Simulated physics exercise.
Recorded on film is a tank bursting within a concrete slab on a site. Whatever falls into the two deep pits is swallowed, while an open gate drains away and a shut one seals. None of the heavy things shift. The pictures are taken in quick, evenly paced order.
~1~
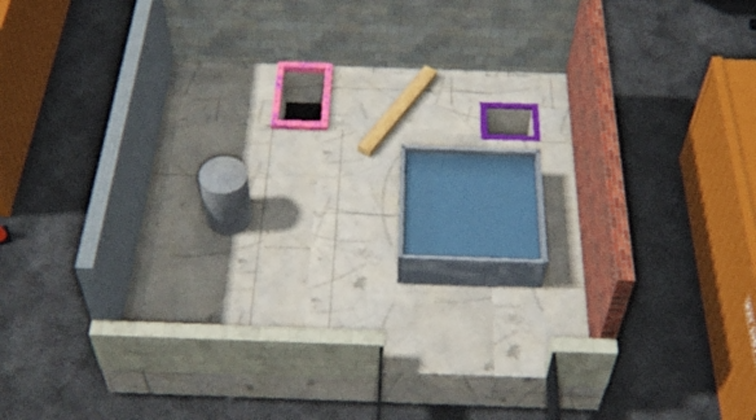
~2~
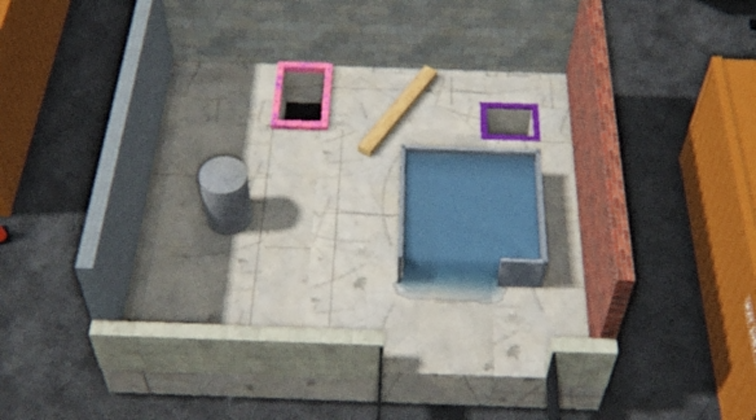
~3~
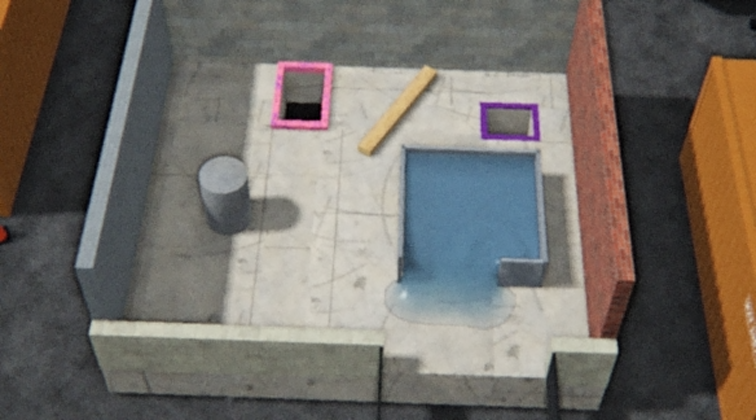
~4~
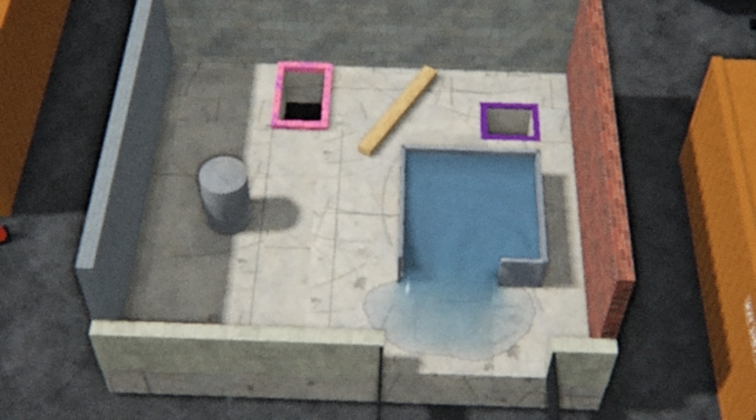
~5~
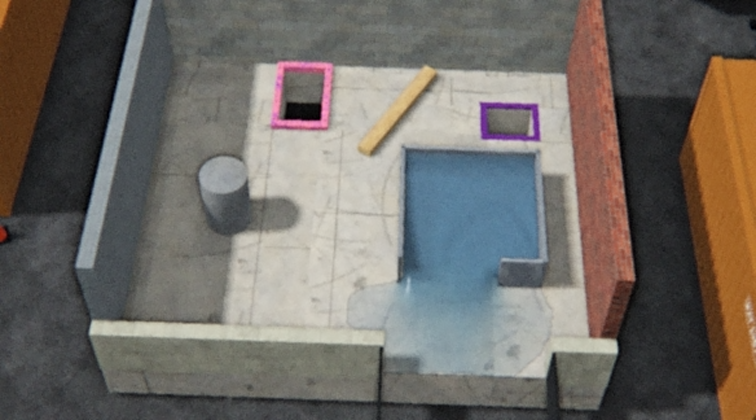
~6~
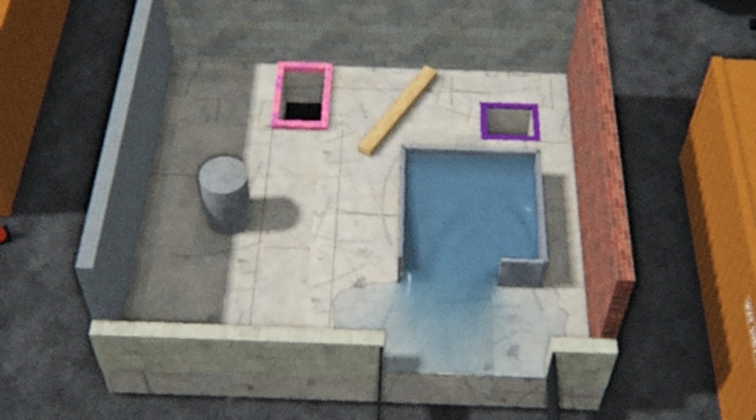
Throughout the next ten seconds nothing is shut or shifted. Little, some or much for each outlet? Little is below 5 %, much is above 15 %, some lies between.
The gate gets much. The pink pit gets little. The purple pit gets little.
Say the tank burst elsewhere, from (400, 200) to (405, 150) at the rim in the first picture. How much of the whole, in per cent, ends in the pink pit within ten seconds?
About 6 percent ends up in the pink pit, by my reckoning.
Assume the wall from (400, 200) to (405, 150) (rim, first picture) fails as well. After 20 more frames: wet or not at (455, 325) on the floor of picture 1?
My call: Spared.
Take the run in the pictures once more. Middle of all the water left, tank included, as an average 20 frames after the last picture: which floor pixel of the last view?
At roughly (419, 261).
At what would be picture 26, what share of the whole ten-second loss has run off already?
Around 65 percent.
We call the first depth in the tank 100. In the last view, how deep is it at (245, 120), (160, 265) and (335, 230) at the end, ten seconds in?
I'd say close to 2, 6 and 2 percent.
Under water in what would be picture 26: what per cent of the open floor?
Share estimate: About 30 per cent.
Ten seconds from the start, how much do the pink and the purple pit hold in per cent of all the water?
The first comes to roughly 0 percent, the second to roughly 0 percent.
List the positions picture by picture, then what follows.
Still water in the water tank at (471, 205), in the first picture.
The front is at (500, 295), out from the gap at (450, 275), in the second picture.
The front is at (501, 317), out from the gap at (450, 276), in the third picture.
Water pours out at (450, 276) and has run to a hidden place, in the fourth picture.
Water pours out at (450, 276) and has run to a hidden place, in the fifth picture.
Water pours out at (450, 276) and has run to a hidden place, in the sixth picture.
A moment on, water covers 15 % of the floor; the gate 13 %, the pink pit 0 %, the purple pit 0 %.
Next, water covers 20 % of the floor; the gate 29 %, the pink pit 0 %, the purple pit 0 %.
Then, water covers 30 % of the floor; the gate 45 %, the pink pit 0 %, the purple pit 0 %.
Later, water covers 40 % of the floor; the gate 60 %, the pink pit 0 %, the purple pit 0 %.
In the end, water covers 50 % of the floor; the gate 70 %, the pink pit 0 %, the purple pit 0 %.
